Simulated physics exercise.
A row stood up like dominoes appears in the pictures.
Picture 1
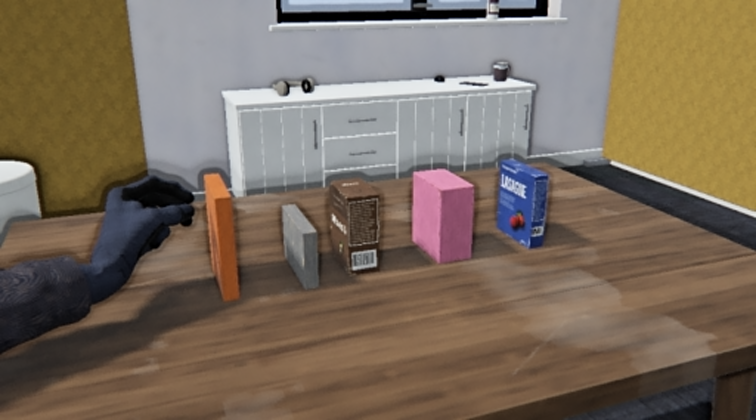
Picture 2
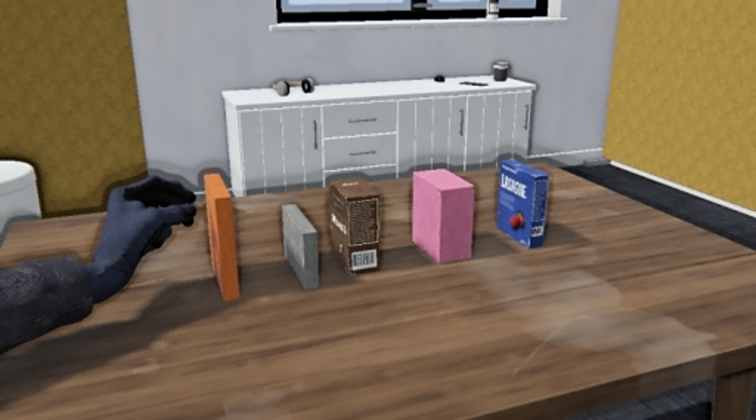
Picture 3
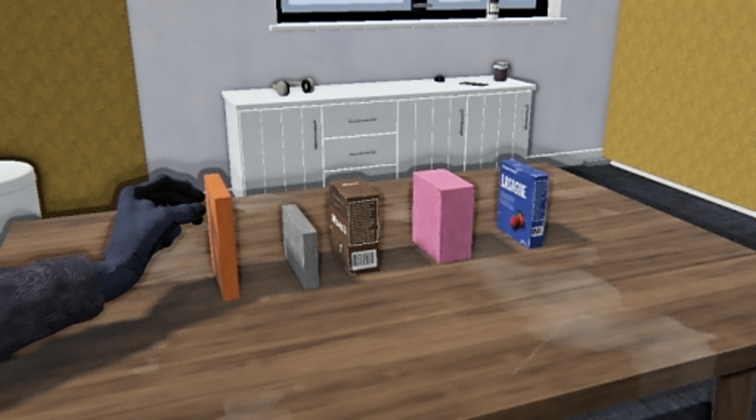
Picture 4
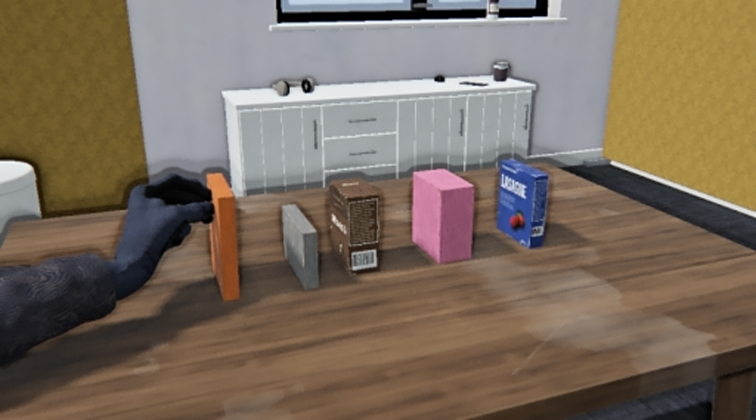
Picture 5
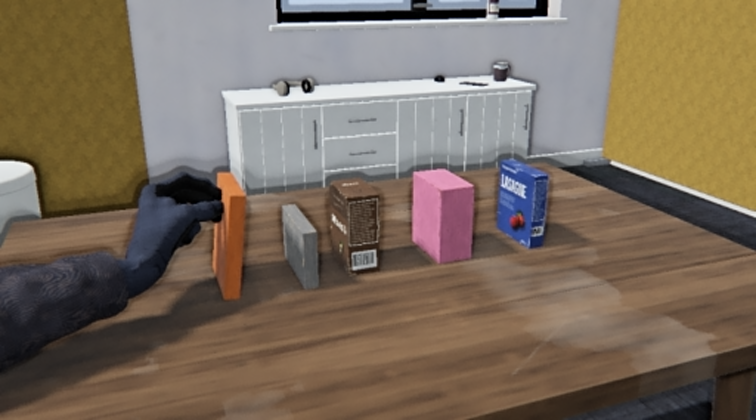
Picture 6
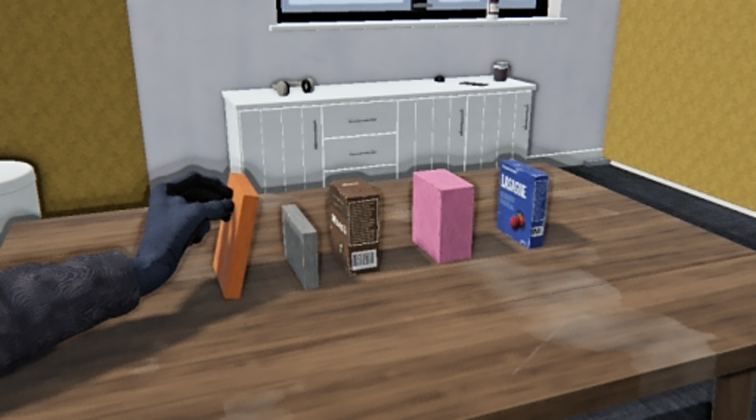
A dark gloved hand on the left moved right to an orange block and pushed its top, tilting it slightly toward the grey block, while the brown packet, pink block and blue box stood still.
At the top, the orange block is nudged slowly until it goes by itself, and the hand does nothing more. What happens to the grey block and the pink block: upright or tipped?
Outcome: The grey block is brought down; the pink block is not brought down.
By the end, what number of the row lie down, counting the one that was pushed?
All told, the number is 2.
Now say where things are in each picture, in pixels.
Grey block (300, 245); pink block (442, 215), in the first frame.
Brown packet (354, 226), in the second frame.
Brown packet (354, 226), in the third frame.
Orange block 2° over; brown packet (354, 226), in the fourth frame.
Orange block 8° over; brown packet (354, 226), in the fifth frame.
Orange block 14° over; grey block (300, 245); pink block (442, 215), in the sixth frame.
Then, 0.20 s past the last view, orange block 46° over; grey block rocked 6° from its first pose near (303, 244).
Then, 0.40 s past the last view, orange block 71° over; grey block rocked 58° from its first pose near (327, 248); brown packet rocked 6° from its first pose.
Then, 0.50 s past the last view, orange block 78° over; grey block on its side near (335, 260); brown packet rocked 3° from its first pose.
Then, 1.60 s past the last view, orange block 78° over; grey block on its side near (335, 260); brown packet displaced a little.
Finally, down or leaning hard on the table, grey block; the other 2 still in place. Final places as the last picture's camera would see them, grey block near (335, 260), pink block near (442, 215).
